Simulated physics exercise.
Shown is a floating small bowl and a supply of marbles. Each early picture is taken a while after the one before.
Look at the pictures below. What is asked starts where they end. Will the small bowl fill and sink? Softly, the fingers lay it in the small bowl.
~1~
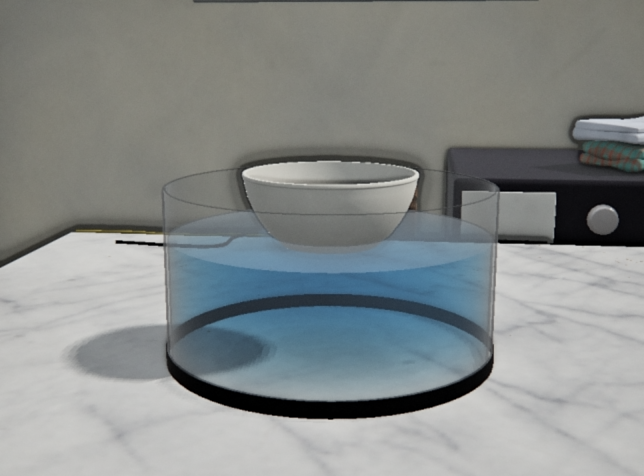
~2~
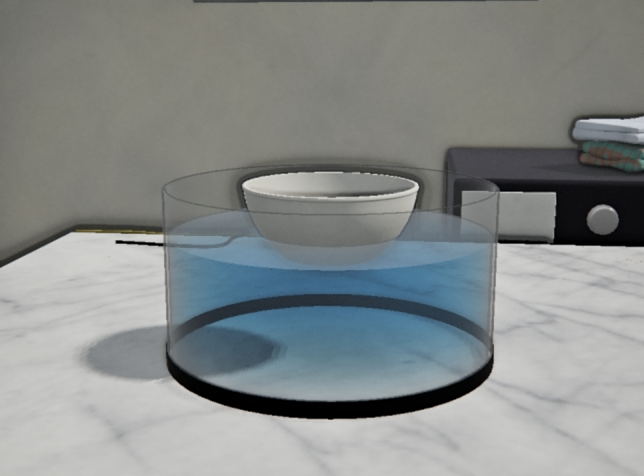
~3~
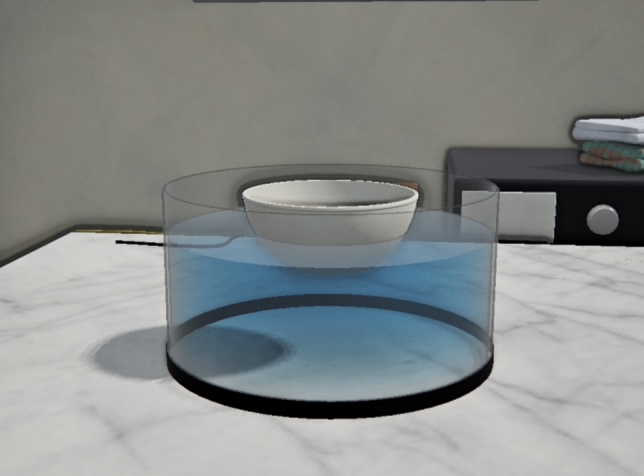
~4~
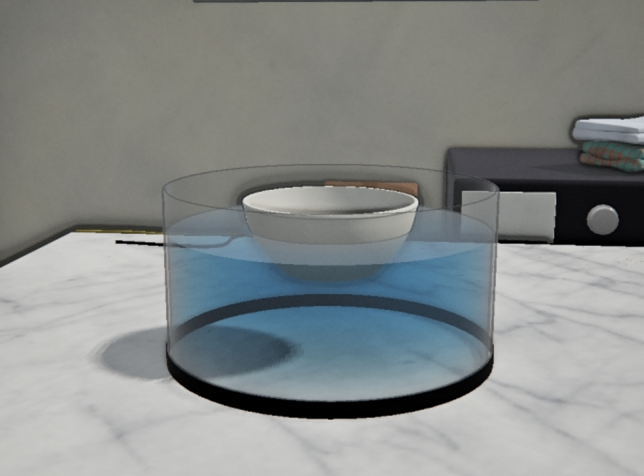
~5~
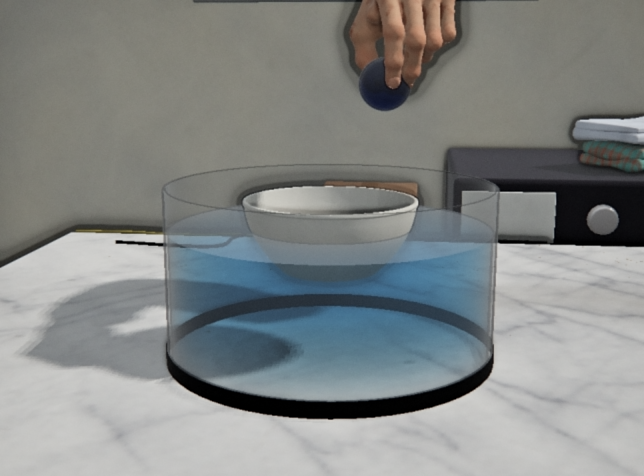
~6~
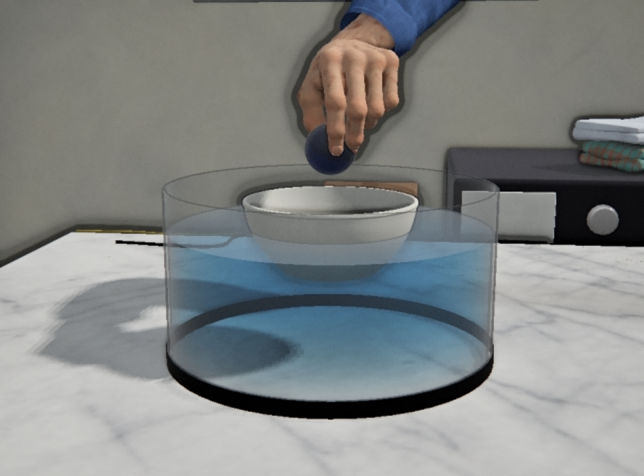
No, the small bowl floats.
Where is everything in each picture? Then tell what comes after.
The first picture shows small bowl (330, 174) empty; most of its side above the surface.
The second picture shows small bowl (330, 185) with one aboard; about two thirds of its side above the surface.
The third picture shows small bowl (330, 195) with two aboard; about half of its side above the surface.
The fourth picture shows small bowl (330, 201) with three aboard; about a third of its side above the surface.
The fifth picture shows small bowl (330, 201) with three aboard; about a third of its side above the surface; the next glass marble in the hand at (385, 84).
The sixth picture shows small bowl (330, 201) with three aboard; about a third of its side above the surface; the next glass marble in the hand at (330, 149).
Next, the glass marble is in and the small bowl dips.
After that, it steadies; about a third of its side above the surface.
Finally, the small bowl floats; about a third of its side above the surface.
